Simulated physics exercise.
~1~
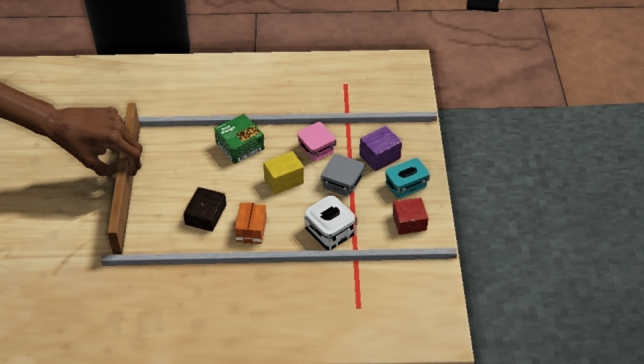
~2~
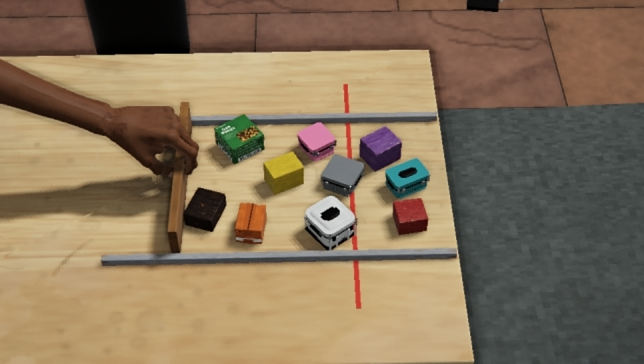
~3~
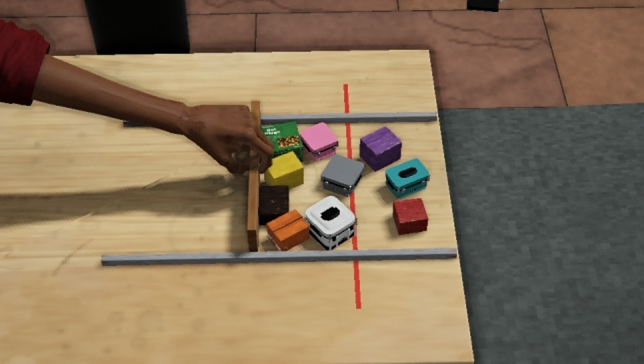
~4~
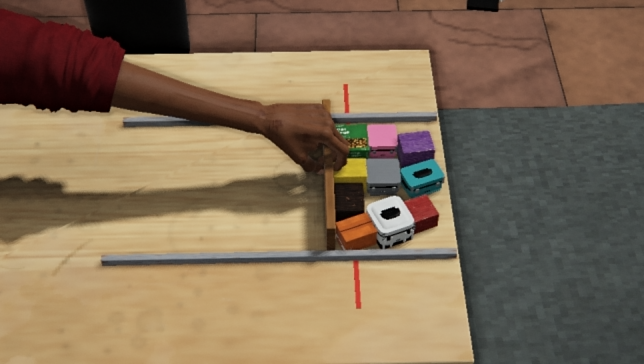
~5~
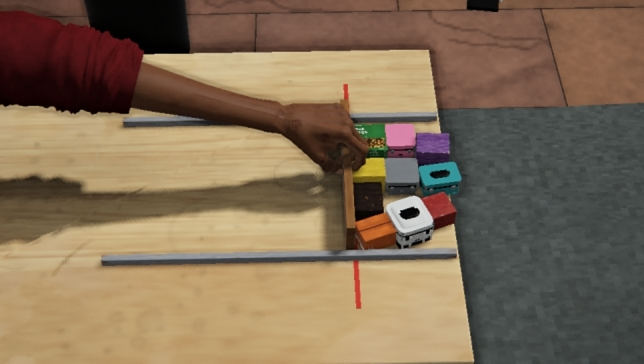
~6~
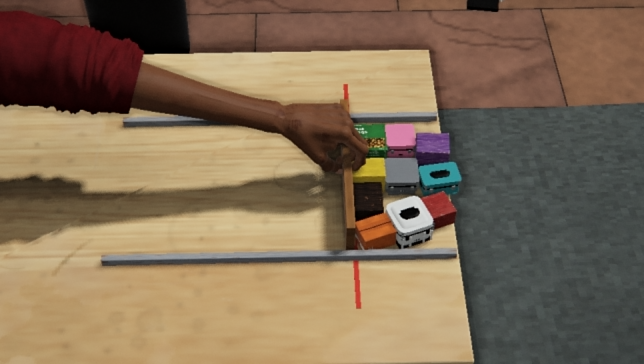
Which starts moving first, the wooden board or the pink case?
The wooden board starts moving first. The pink case stays in place until later, when the board has pushed the nearer pieces along.
